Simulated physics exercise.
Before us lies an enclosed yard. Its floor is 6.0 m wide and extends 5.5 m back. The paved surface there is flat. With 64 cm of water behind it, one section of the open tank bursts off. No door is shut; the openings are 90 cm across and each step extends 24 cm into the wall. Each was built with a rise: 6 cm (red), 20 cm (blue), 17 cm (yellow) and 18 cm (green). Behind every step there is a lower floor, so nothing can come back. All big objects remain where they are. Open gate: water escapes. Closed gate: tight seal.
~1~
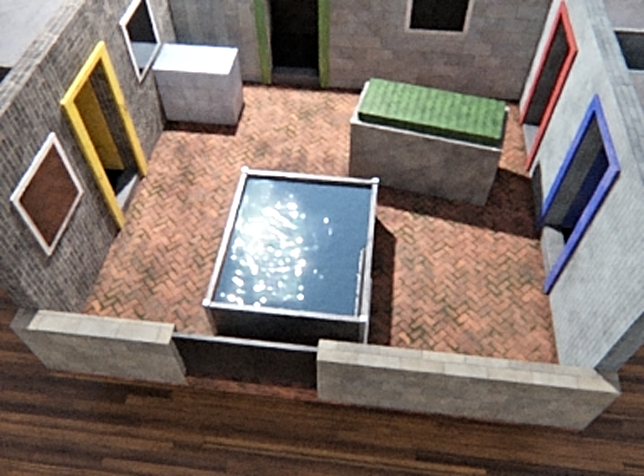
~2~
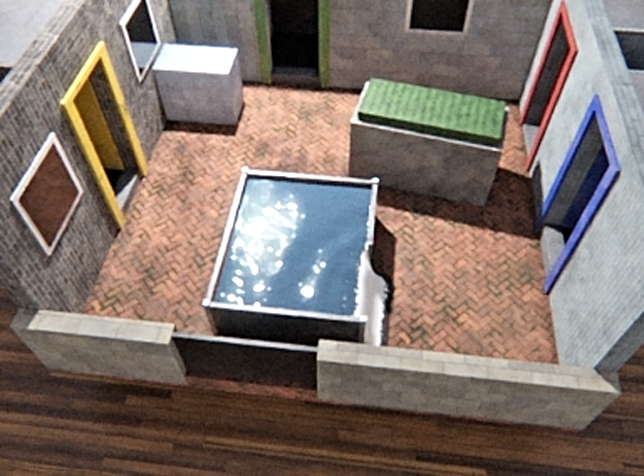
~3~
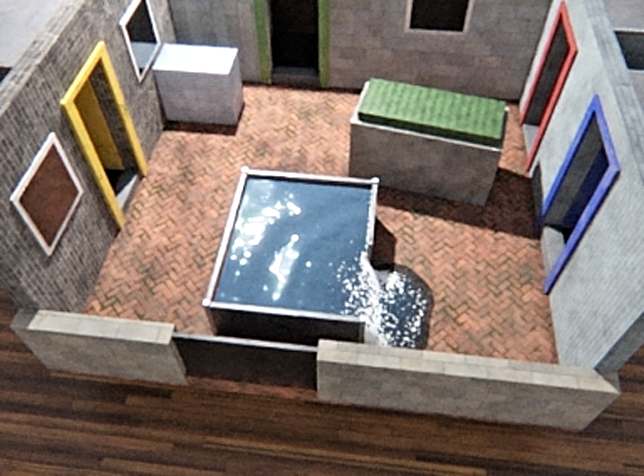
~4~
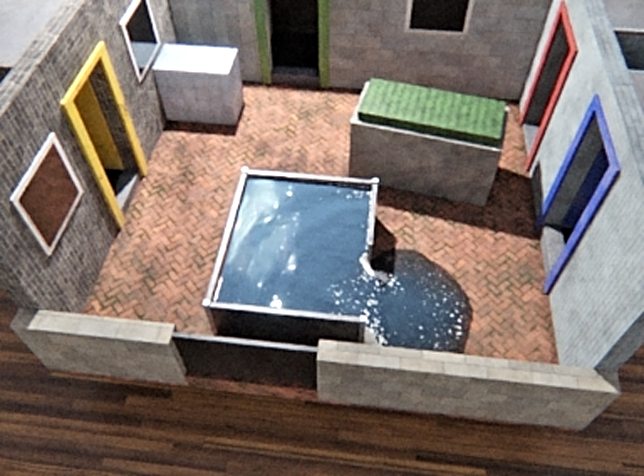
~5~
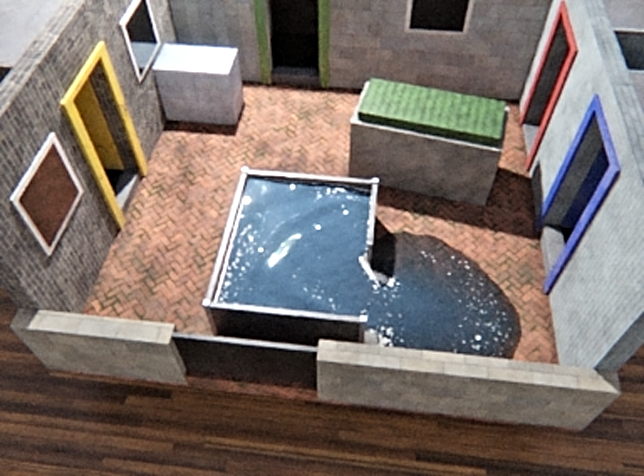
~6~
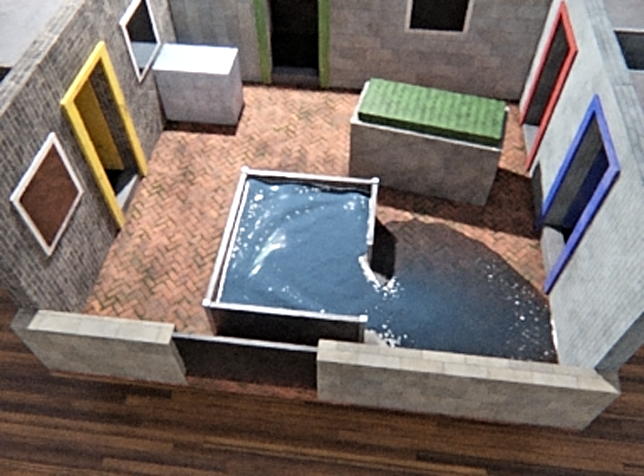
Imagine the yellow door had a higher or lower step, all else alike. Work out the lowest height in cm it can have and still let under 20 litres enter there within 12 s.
The lowest such height is roughly 6.5 cm.
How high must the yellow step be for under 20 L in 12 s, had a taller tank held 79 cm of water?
Around 9.5 cm high.
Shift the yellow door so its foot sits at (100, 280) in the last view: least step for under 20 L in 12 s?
It needs roughly 7.0 cm.
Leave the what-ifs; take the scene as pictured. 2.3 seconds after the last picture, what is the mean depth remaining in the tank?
Mean depth: Approx. 28 cm.
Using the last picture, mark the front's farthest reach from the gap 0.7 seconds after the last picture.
Around pixel (533, 211).
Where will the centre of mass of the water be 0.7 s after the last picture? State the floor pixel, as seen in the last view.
My guess is close to (365, 291).
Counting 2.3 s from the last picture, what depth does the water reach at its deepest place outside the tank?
Roughly 32 cm.
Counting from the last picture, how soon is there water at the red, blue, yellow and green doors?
Red 1.3 s, blue 0.2 s, yellow 4.5 s, green 4.0 s.
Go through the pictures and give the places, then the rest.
In the first picture, the open tank at (298, 242) is whole and still, 64 cm deep; the yellow door at (113, 149) is dry.
In the second picture, the gap is at (362, 300), the front 0.3 m out at (382, 338); the back of the open tank holds 64 cm.
In the third picture, the gap is at (362, 302), the front 0.8 m out at (426, 313); the back of the open tank holds 64 cm.
In the fourth picture, water pours out at (362, 302) and has run 1.3 m, to (464, 325); about 8 cm deep outside, 64 cm at the back.
In the fifth picture, the gap is at (362, 302), the front 1.9 m out at (513, 338); the back of the open tank holds 58 cm.
In the sixth picture, water pours out at (362, 302) and has run 2.4 m, to (554, 356); about 5 cm deep outside, 54 cm at the back; the yellow door at (113, 149), 3.9 m from the gap, is still 3.7 m from the nearest water.
Then, 0.7 s after the last picture water covers 20 % of the floor, deepest (51 cm) near (545, 397); it has not reached the yellow door.
Then, 2.3 s after the last picture water covers 35 % of the floor, deepest (32 cm) near (483, 207); it has not reached the yellow door.
Then, 11.3 s after the last picture water covers 100 % of the floor, deepest (12 cm) near (226, 361); 10 cm at the yellow door, 0 litres in over its 17 cm step.
At the yellow door as built, the water peaked near 10 cm, 11.3 s after the last picture.
Run again over the same 12 s with other heights there, 28 litres in over 6 cm, 7 litres over 8 cm. The limit of 20 litres is kept from about 6.5 cm up.
